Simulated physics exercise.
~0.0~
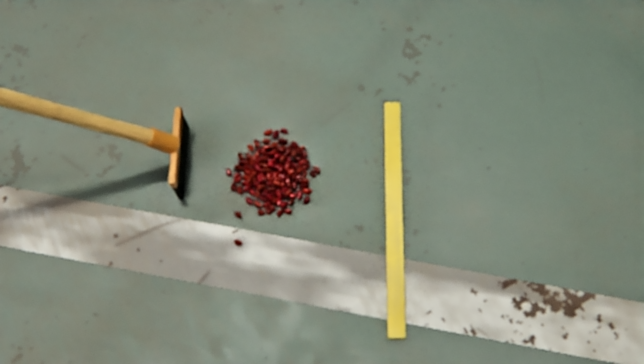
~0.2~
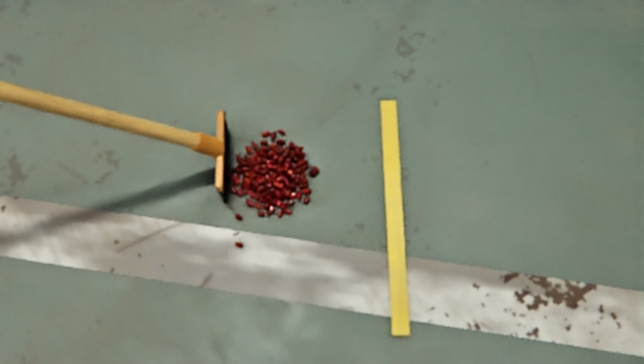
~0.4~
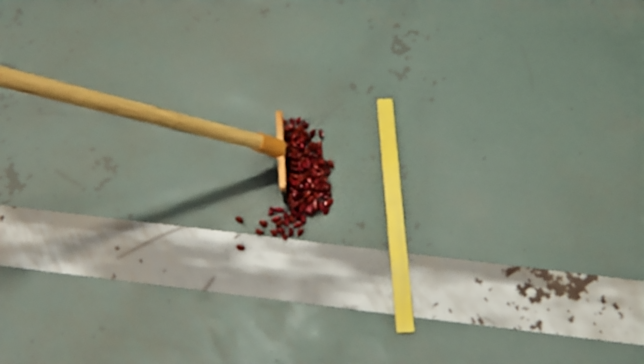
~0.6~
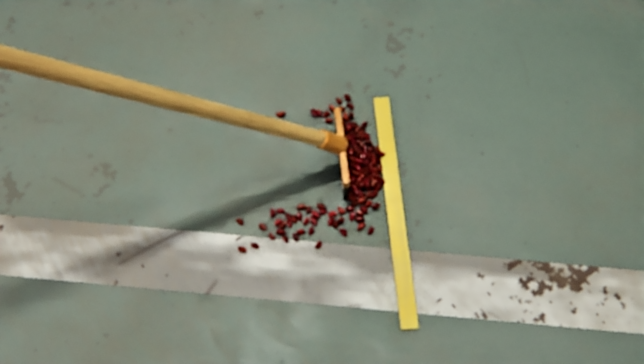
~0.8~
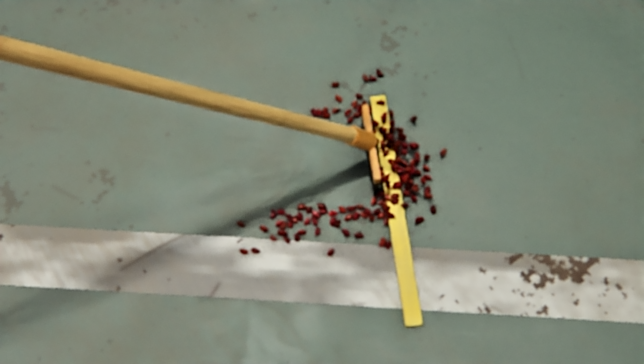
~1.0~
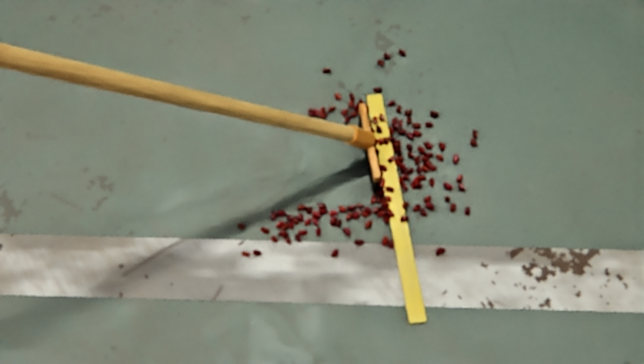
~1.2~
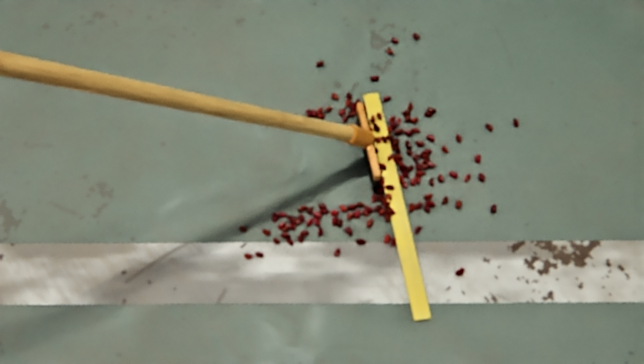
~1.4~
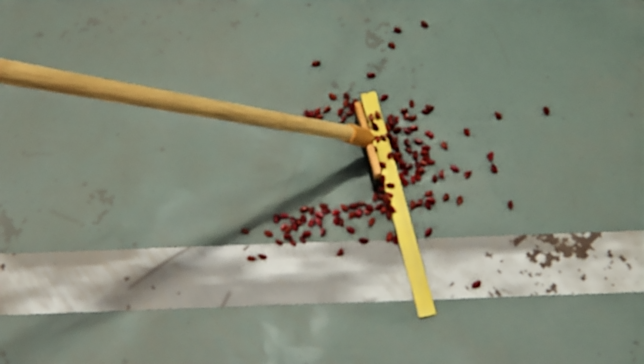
A heap of dark red beans was shoved rightward by a wooden-handled squeegee until the blade stopped against a yellow strip, and the beans spread around it, some scattering past the strip while others trailed behind on the greenish floor.
